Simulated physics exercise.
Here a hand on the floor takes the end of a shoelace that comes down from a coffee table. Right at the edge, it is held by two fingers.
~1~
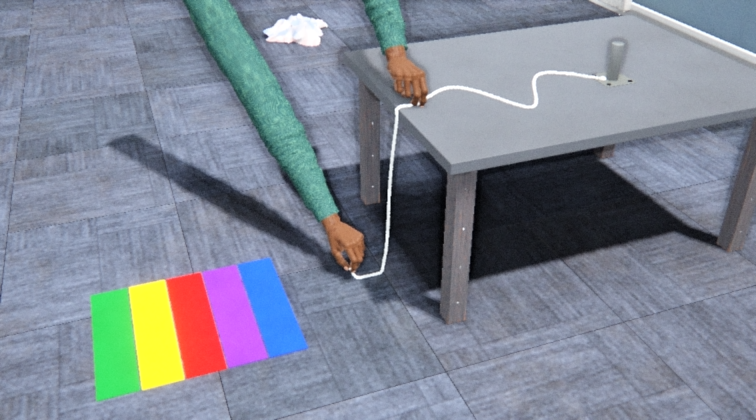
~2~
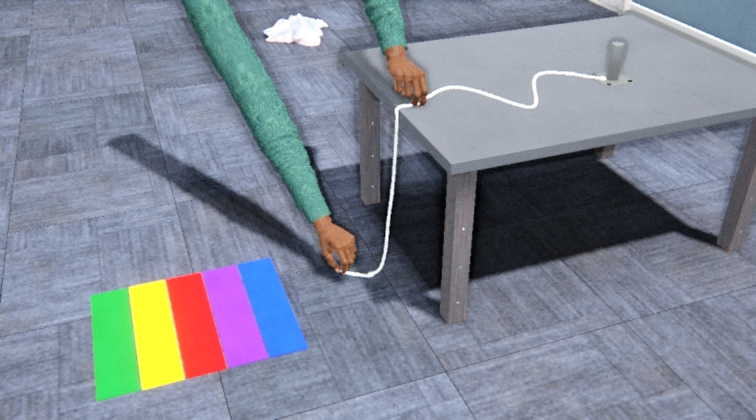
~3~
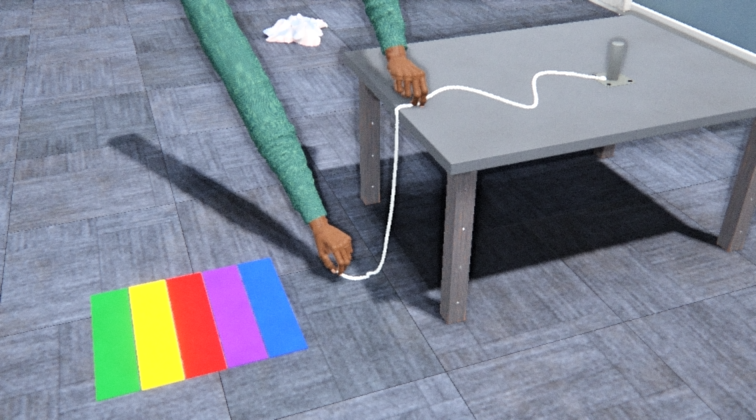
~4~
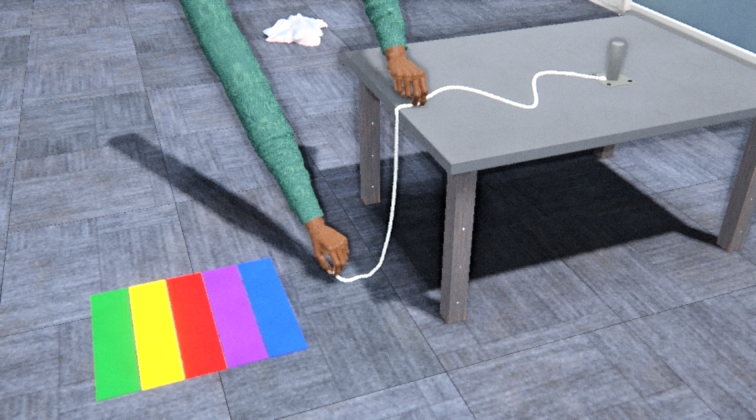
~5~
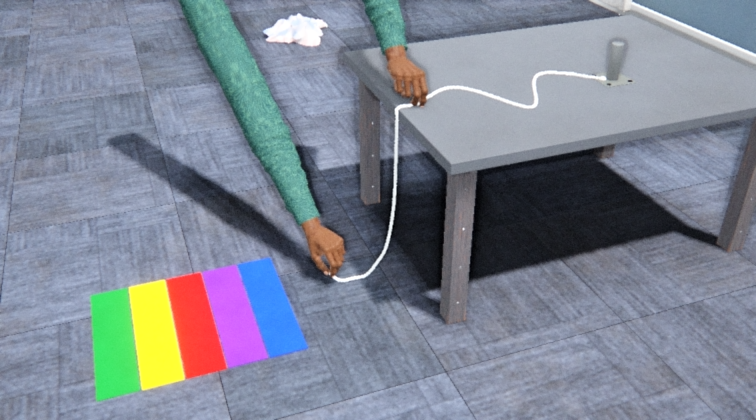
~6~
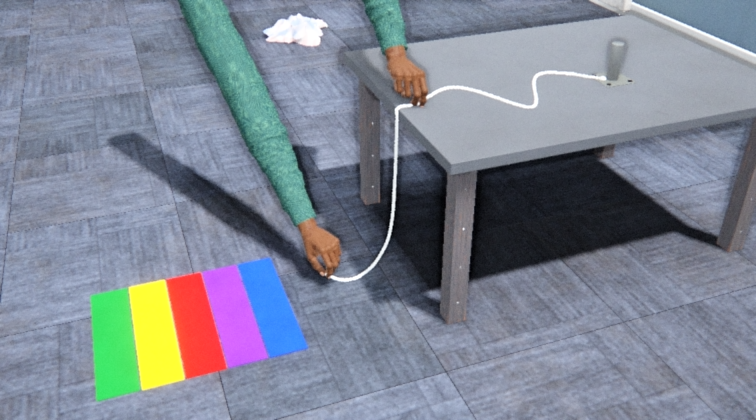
At the start, one hand pinches a white cord at the edge of a gray table while another holds its lower end near the floor, right of a colored striped mat. The lower hand then draws the end slightly left toward the blue stripe, while the upper hand stays still.
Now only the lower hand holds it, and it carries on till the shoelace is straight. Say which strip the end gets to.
It gets to the green strip.
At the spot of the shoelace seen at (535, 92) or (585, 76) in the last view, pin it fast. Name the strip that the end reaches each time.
Yellow; green.
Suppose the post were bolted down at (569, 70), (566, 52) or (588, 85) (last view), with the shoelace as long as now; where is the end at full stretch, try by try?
Places per try: (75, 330); (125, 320); (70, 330).
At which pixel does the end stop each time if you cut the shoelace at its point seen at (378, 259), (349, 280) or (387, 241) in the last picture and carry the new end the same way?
Taking them in turn, it's about (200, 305), then about (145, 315), and finally about (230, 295).
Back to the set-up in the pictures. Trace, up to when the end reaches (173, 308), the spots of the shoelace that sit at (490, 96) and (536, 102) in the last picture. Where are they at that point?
About (419, 106), and the other about (474, 94).
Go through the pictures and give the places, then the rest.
End (350, 269); blue (282, 334); purple (242, 344); red (202, 353); yellow (160, 364); green (117, 374), in the first frame.
End (341, 271); shoelace through (564, 73) (536, 96) (478, 92) (416, 105) (394, 173) (386, 249), in the second frame.
End (338, 272), in the third frame.
End (334, 272); shoelace through (564, 73) (536, 96) (478, 92) (416, 105) (396, 173) (385, 249), in the fourth frame.
End (330, 273), in the fifth frame.
End (326, 274); shoelace through (564, 73) (536, 96) (478, 92) (416, 105) (395, 173) (383, 250), in the sixth frame.
Early on, end near (173, 308); over red.
Midway, end near (133, 317); over yellow.
At the end of the slack, end near (109, 323); over green. It gets as far as the green strip.
